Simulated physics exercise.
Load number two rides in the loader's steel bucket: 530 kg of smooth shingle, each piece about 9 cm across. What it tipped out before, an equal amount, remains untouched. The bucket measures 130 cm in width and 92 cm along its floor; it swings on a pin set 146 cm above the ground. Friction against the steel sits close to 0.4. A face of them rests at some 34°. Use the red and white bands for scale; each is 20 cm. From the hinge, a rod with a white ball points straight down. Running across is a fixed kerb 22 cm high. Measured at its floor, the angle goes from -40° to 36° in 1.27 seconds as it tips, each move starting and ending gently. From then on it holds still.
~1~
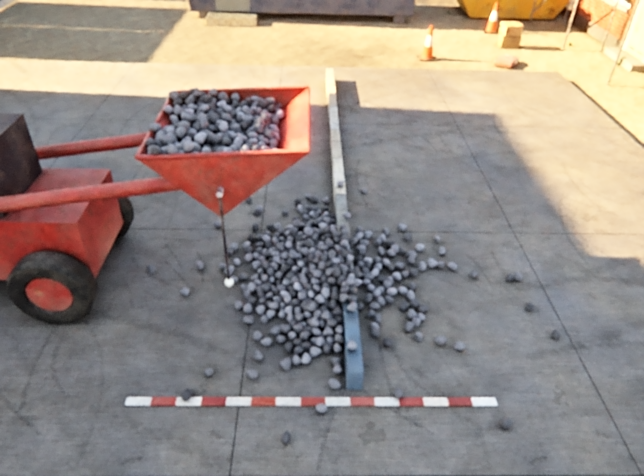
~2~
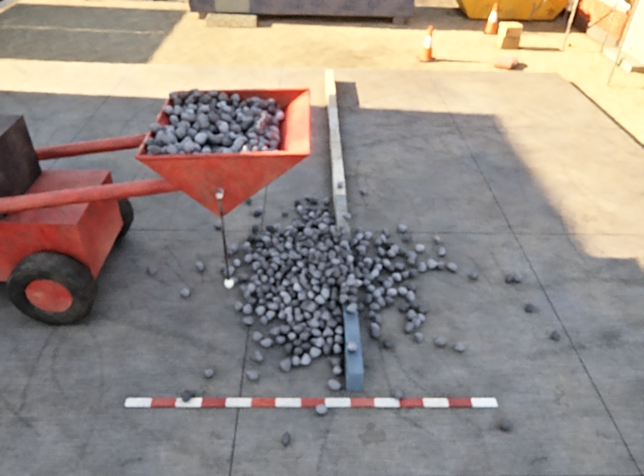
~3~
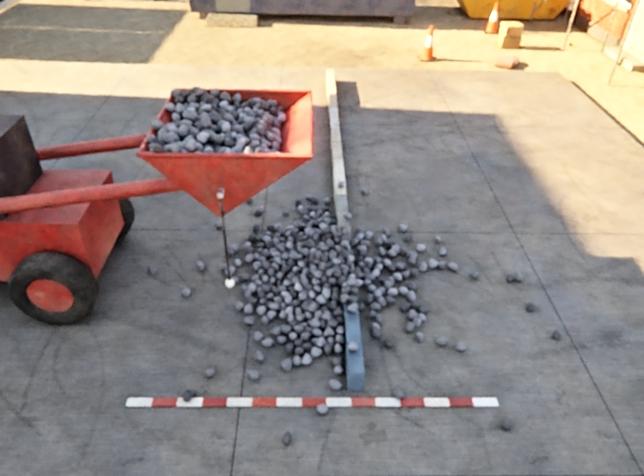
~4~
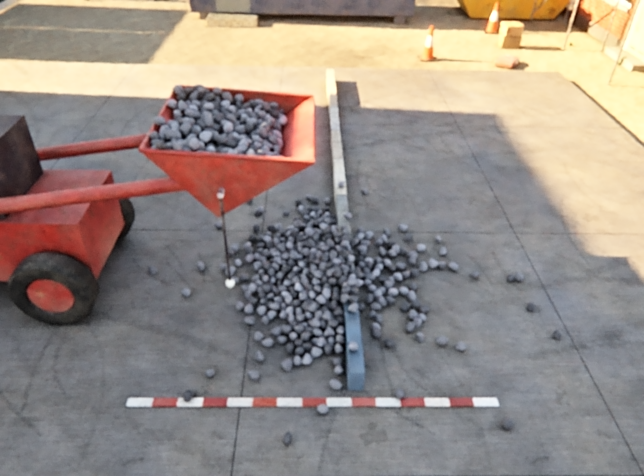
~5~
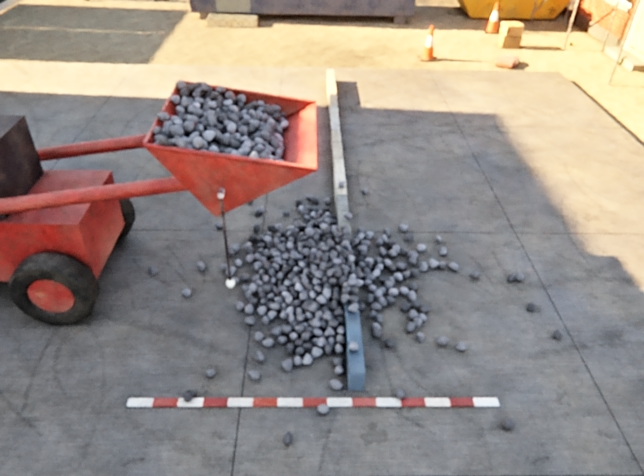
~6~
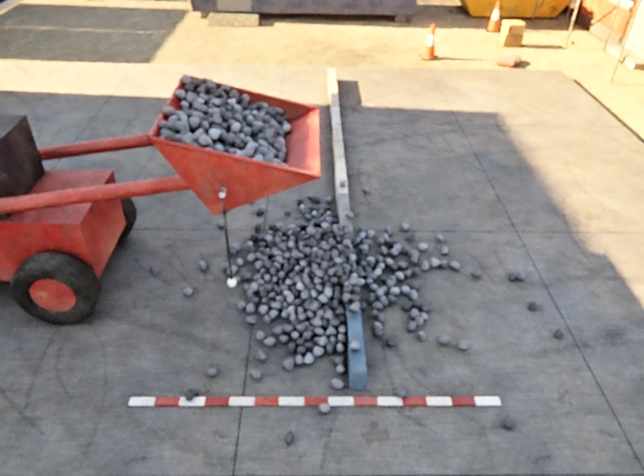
Red loader slowly tilting its stone-filled bucket forward to the right above a pile of grey stones lying across a kerb.
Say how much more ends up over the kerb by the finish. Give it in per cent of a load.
Some 53 per cent is added.
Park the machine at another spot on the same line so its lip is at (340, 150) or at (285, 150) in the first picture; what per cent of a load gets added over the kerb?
90 % and 25 %.
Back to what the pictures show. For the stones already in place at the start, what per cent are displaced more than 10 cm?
Near 20 per cent, I reckon.
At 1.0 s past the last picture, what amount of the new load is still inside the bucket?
Close to 50 in a hundred is still held.
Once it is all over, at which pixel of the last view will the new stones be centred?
Their centre rests close to (351, 268).
Then, 0.6 s after the last picture the floor is at 24°; in per cent of one load, 100 in the bucket, 85 on this side of the kerb, 15 over the kerb; the foremost stones are at (500, 295).
Then, 1.0 s after the last picture the floor is at 36°; in per cent of one load, 51 in the bucket, 134 on this side of the kerb, 15 over the kerb; the foremost stones are at (500, 295).
Then, 1.3 s after the last picture the floor is at 36°; in per cent of one load, 11 in the bucket, 148 on this side of the kerb, 41 over the kerb; the foremost stones are at (500, 295).
Then, 4.1 s after the last picture the floor is at 36°; in per cent of one load, 0 in the bucket, 132 on this side of the kerb, 68 over the kerb; the foremost stones are at (559, 303). Net gain over the kerb, 53.
